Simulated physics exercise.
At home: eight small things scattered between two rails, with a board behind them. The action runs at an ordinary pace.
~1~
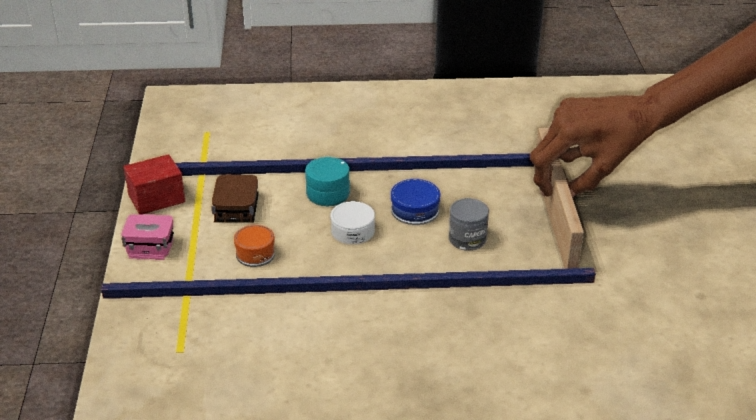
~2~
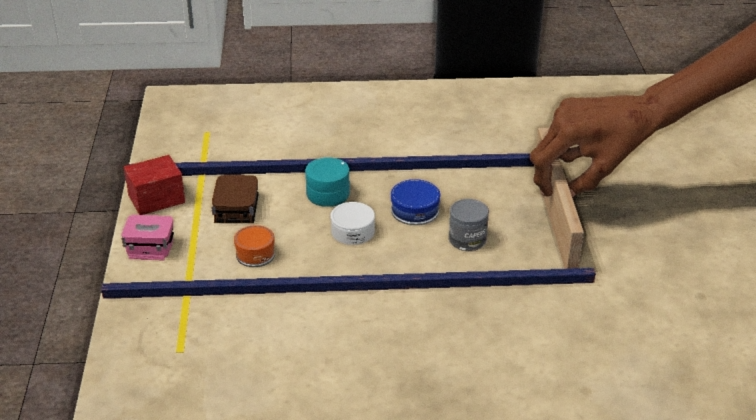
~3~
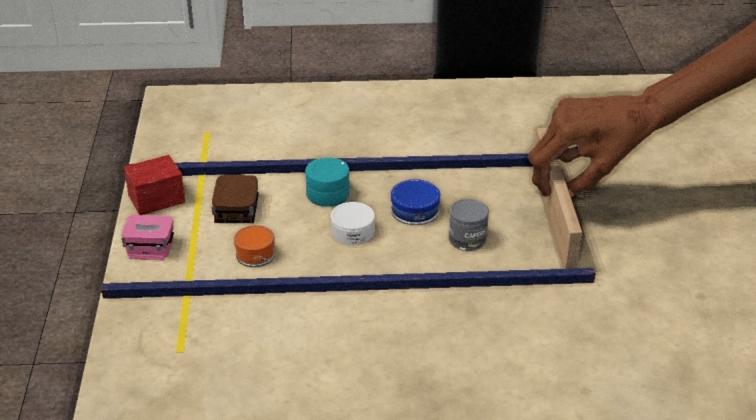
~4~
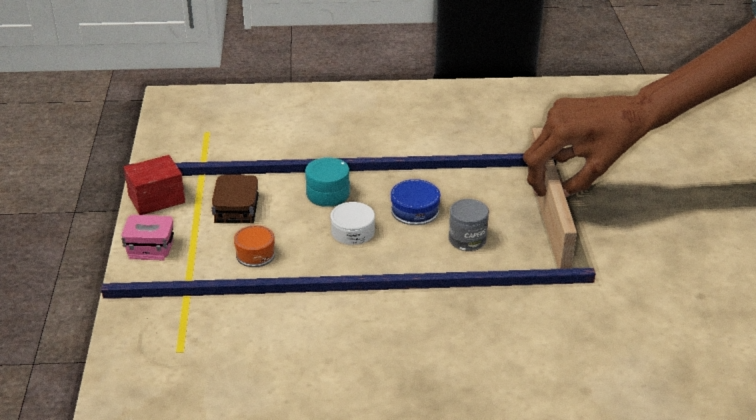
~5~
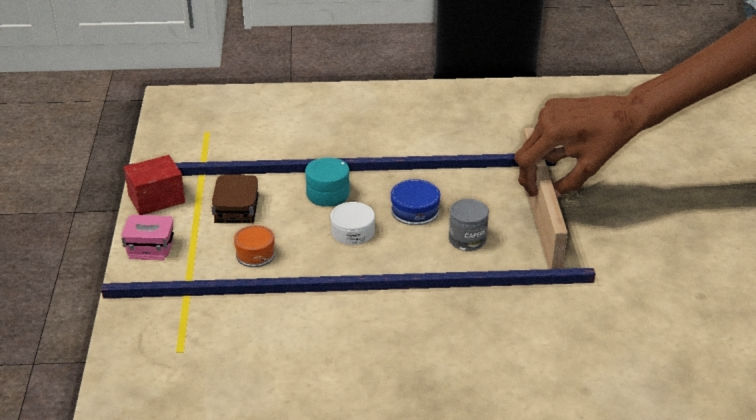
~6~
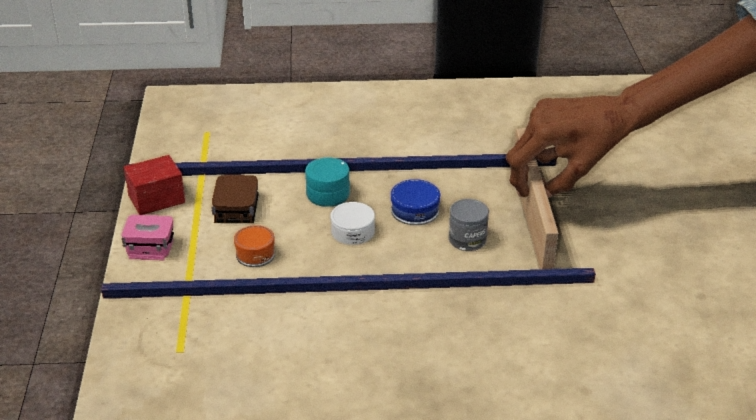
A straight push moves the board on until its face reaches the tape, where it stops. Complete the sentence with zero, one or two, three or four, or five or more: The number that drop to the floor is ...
The number that drop to the floor is one or two.
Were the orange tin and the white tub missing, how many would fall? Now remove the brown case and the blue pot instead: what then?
Counts - first: 1; second: 0.
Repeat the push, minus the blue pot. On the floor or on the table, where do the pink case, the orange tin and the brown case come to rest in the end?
I'd say the pink case stays up, the orange tin stays up, and the brown case stays up.
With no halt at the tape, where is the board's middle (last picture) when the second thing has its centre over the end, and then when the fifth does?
At (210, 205) for the second, at (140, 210) for the fifth.
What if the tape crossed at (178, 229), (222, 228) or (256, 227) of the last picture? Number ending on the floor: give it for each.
Respectively 3, 1 and 0.
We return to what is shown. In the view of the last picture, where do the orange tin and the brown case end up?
Looks like one lands around (169, 267), and the other around (129, 201).
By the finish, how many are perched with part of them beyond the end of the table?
The total here is 1.
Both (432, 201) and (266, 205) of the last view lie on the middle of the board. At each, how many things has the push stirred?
First 2 and then 7.
Soon after, none off yet; red block at rest near (155, 185); pink case at rest near (149, 238); brown case at rest near (236, 200).
In the end, the number that fall off is one or two; gone, pink case and red block.
